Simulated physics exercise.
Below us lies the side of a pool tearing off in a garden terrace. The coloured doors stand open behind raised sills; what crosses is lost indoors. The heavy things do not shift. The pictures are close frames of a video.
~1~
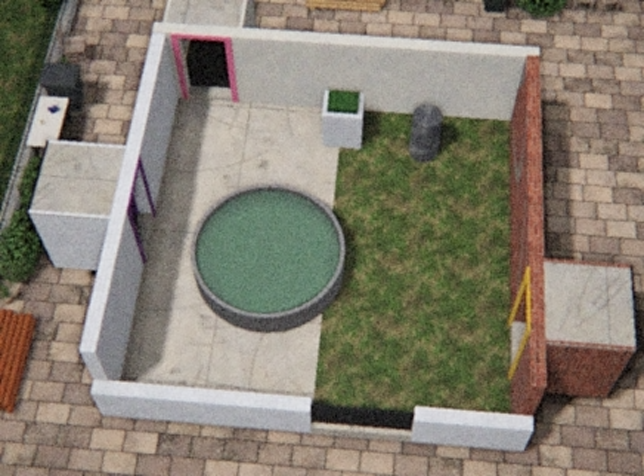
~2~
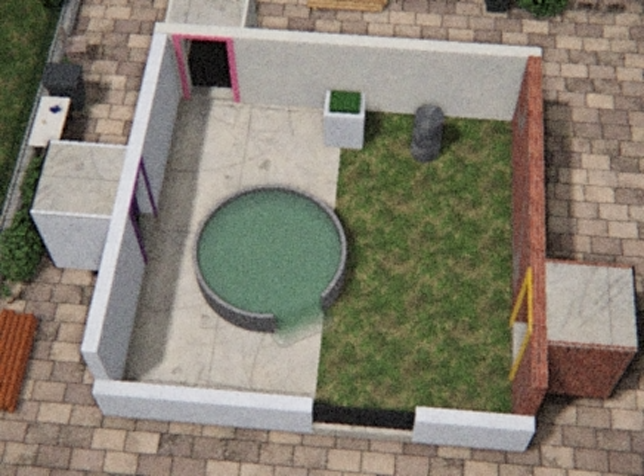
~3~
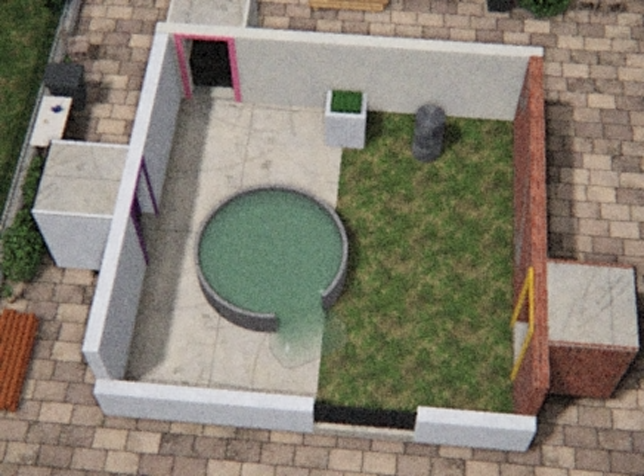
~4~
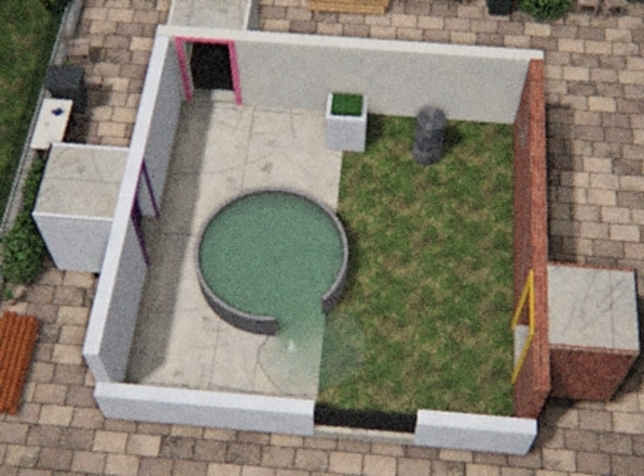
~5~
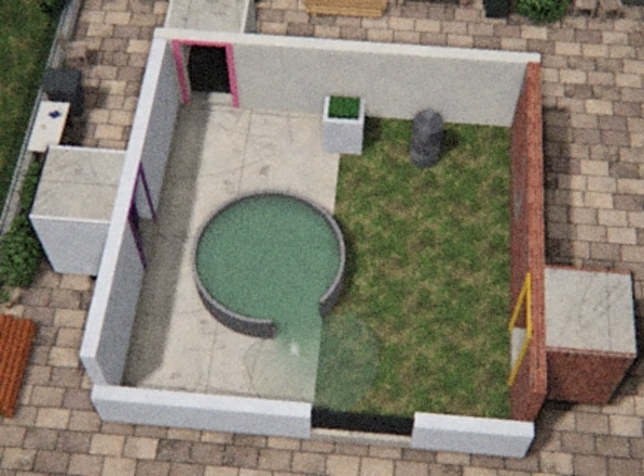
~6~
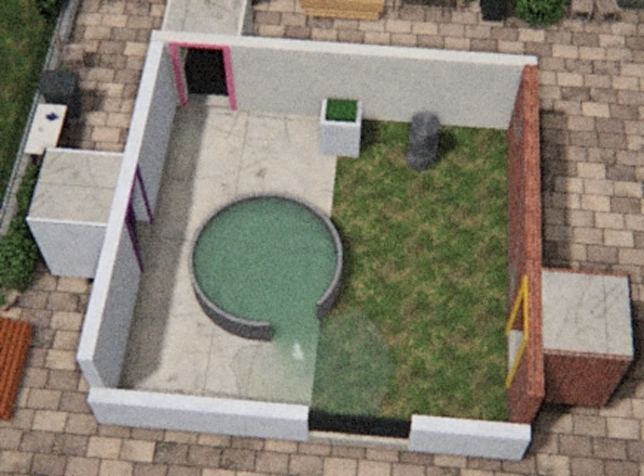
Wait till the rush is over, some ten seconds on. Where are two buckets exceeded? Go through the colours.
One by one: The purple door holds within the limit; the pink door holds within the limit; the yellow door holds within the limit.
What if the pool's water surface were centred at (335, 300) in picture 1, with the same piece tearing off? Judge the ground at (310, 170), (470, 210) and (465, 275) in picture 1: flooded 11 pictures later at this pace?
As listed: No water, dry, dry.
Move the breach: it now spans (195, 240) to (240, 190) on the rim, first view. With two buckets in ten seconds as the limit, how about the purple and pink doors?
One by one: The purple door goes over; the pink door passes that mark.
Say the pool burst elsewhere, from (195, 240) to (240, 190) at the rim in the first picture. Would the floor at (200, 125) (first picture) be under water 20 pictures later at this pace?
At that place: Wet.
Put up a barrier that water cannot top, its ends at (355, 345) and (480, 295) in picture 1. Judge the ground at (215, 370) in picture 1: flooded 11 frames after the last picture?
Verdict: Flooded.
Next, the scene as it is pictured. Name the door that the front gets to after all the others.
It is the one in pink.
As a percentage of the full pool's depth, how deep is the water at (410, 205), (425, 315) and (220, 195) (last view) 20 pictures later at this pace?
About 0, 6 and 0 per cent.
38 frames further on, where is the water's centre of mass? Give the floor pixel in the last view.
Close to (328, 312).
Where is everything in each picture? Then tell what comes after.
In the first picture, the round tank at (268, 250) is whole and still.
In the second picture, the front is at (328, 315), out from the gap at (299, 318).
In the third picture, water pours out at (301, 319) and has run to (340, 344).
In the fourth picture, water pours out at (301, 322) and has run to (356, 367).
In the fifth picture, the front is at (347, 405), out from the gap at (298, 325).
In the sixth picture, the front is at a hidden place, out from the gap at (295, 327).
A moment on, water covers 15 % of the floor; the purple door not reached, the pink door not reached, the yellow door not reached.
Next, water covers 25 % of the floor; the purple door not reached, the pink door not reached, the yellow door not reached.
Then, water covers 35 % of the floor; the purple door not reached, the pink door not reached, the yellow door wet at the sill, nothing in.
Later, water covers 65 % of the floor; the purple door wet at the sill, nothing in, the pink door not reached, the yellow door wet at the sill, nothing in.
In the end, water covers 95 % of the floor; the purple door wet at the sill, nothing in, the pink door wet at the sill, nothing in, the yellow door wet at the sill, nothing in.
